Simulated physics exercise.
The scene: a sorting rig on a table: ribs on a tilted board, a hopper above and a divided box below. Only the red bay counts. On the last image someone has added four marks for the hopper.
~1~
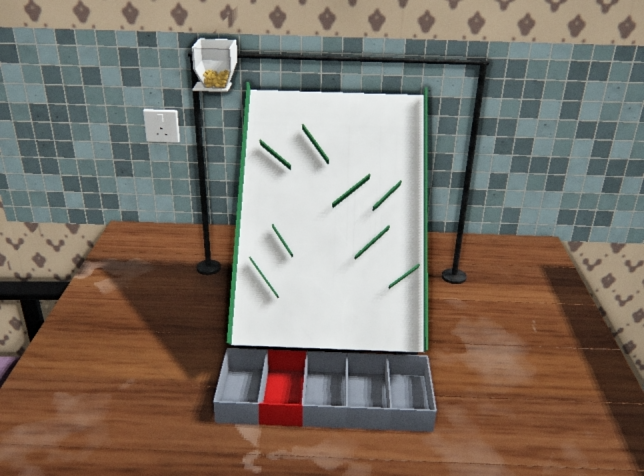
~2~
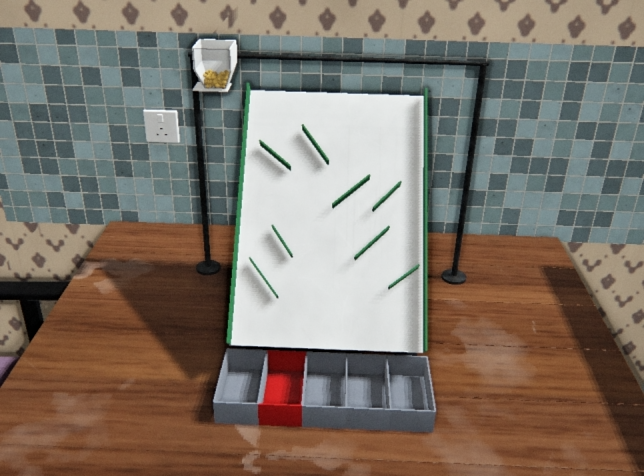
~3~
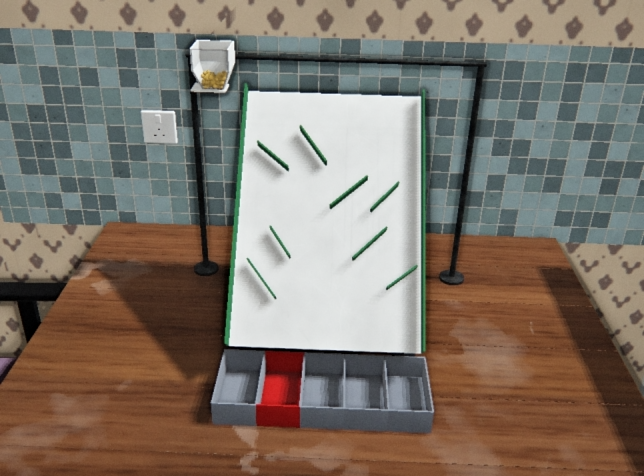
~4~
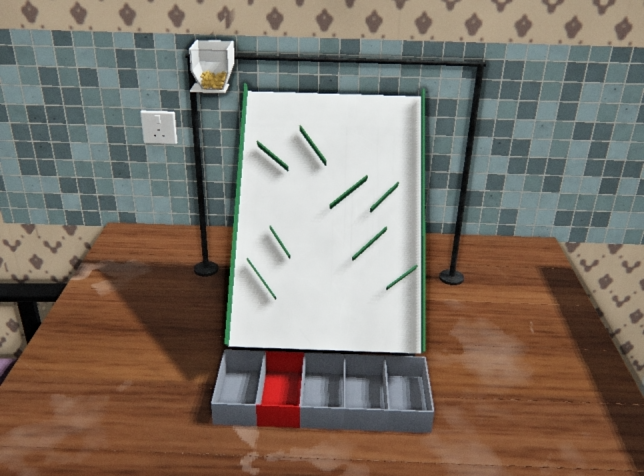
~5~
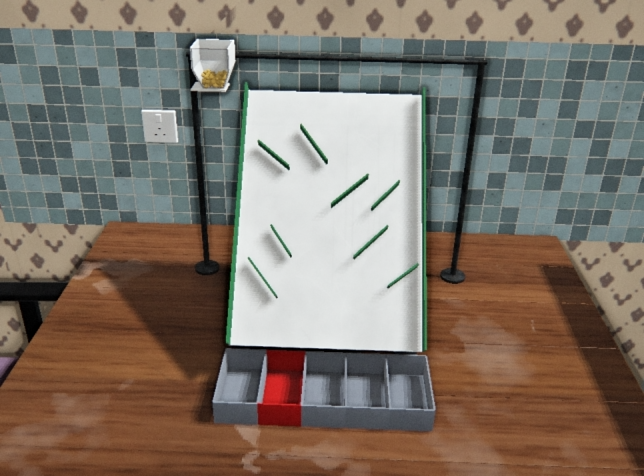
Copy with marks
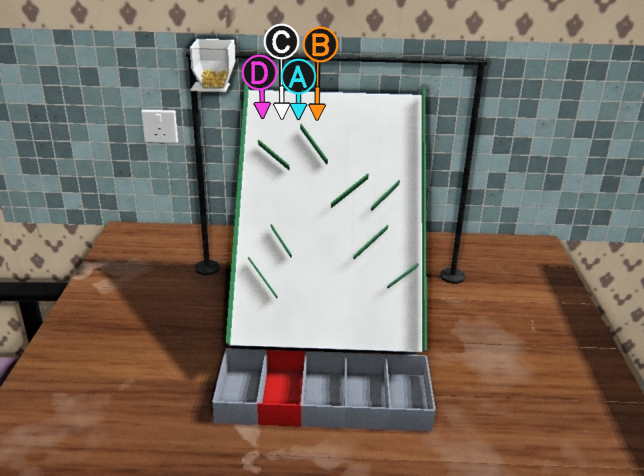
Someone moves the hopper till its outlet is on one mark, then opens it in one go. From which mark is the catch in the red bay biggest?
Use mark B.
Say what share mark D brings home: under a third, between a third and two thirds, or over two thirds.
Mark D gives under a third.
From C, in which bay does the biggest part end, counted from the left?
It is the third one.
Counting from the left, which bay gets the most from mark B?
It is the second one.
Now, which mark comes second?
Here it is mark A.
On the marked copy, mark A meets the board at (298, 113); mark B meets the board at (317, 114); mark C meets the board at (281, 113); mark D meets the board at (262, 112).
If A is chosen, about a third in the red bay, about half in other bays, a small part held on the board, a small part outside the box.
If B is chosen, about two thirds in the red bay, about a quarter in other bays, a small part outside the box.
If C is chosen, a small part in the red bay, most in other bays, a small part outside the box.
If D is chosen, a small part in the red bay, most in other bays, a small part outside the box.
